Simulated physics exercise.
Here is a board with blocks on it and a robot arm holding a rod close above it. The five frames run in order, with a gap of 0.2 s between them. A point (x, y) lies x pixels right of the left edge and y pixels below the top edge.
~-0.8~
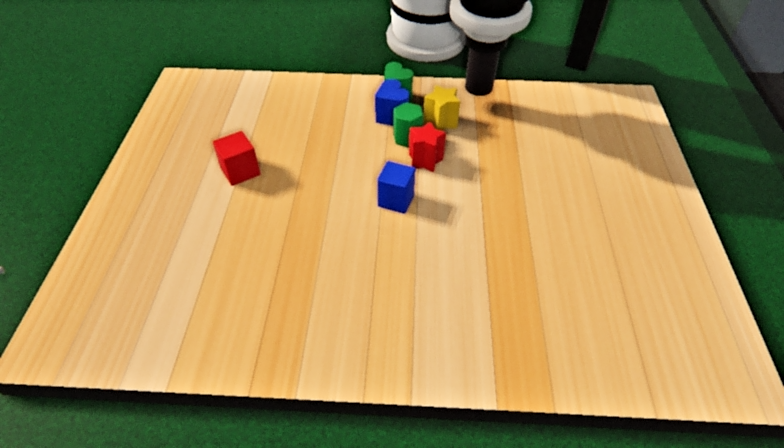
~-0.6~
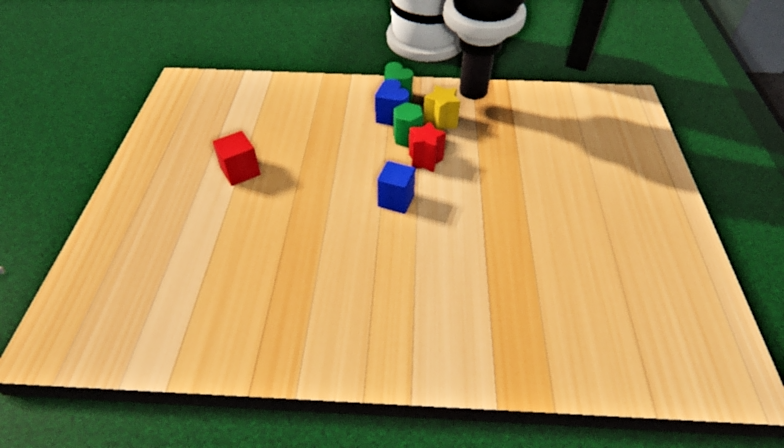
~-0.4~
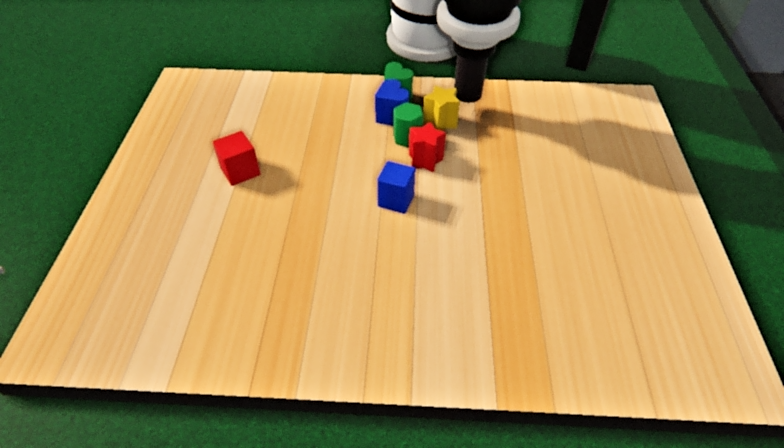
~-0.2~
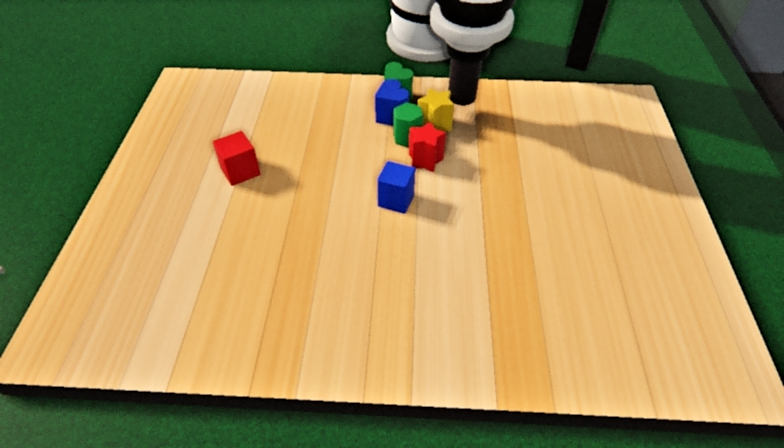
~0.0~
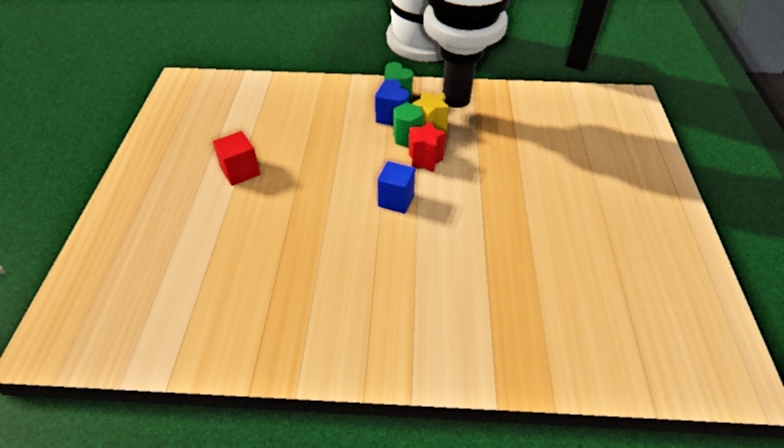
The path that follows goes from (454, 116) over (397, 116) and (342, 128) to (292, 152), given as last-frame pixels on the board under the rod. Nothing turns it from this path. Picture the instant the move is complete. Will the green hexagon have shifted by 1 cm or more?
I'd say yes.
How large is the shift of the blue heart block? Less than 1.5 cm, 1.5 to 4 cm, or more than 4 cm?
It ends over 4 cm away.
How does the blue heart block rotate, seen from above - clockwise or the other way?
Clockwise.
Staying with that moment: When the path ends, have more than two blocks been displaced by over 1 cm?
I believe so.
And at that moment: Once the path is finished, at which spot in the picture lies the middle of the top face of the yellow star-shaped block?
It comes to (372, 111).
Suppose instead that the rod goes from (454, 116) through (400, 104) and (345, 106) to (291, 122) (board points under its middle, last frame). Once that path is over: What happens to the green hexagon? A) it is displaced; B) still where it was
The answer is A.
What follows on the original path. One third of the way, rod (397, 100); blue heart block (368, 91), turned 35° clockwise; green hexagon (396, 125), turned 45° anticlockwise; yellow star-shaped block (391, 105), turned 70° anticlockwise.
Two thirds of the way, rod (340, 112); blue heart block (312, 101), turned 30° clockwise; green hexagon (395, 127), turned 60° anticlockwise; yellow star-shaped block (372, 111), turned 120° anticlockwise.
At the end, rod (289, 136); blue heart block (280, 107), turned 85° clockwise; green heart block unmoved; green hexagon (395, 127), turned 60° anticlockwise; yellow star-shaped block (372, 111), turned 120° anticlockwise.
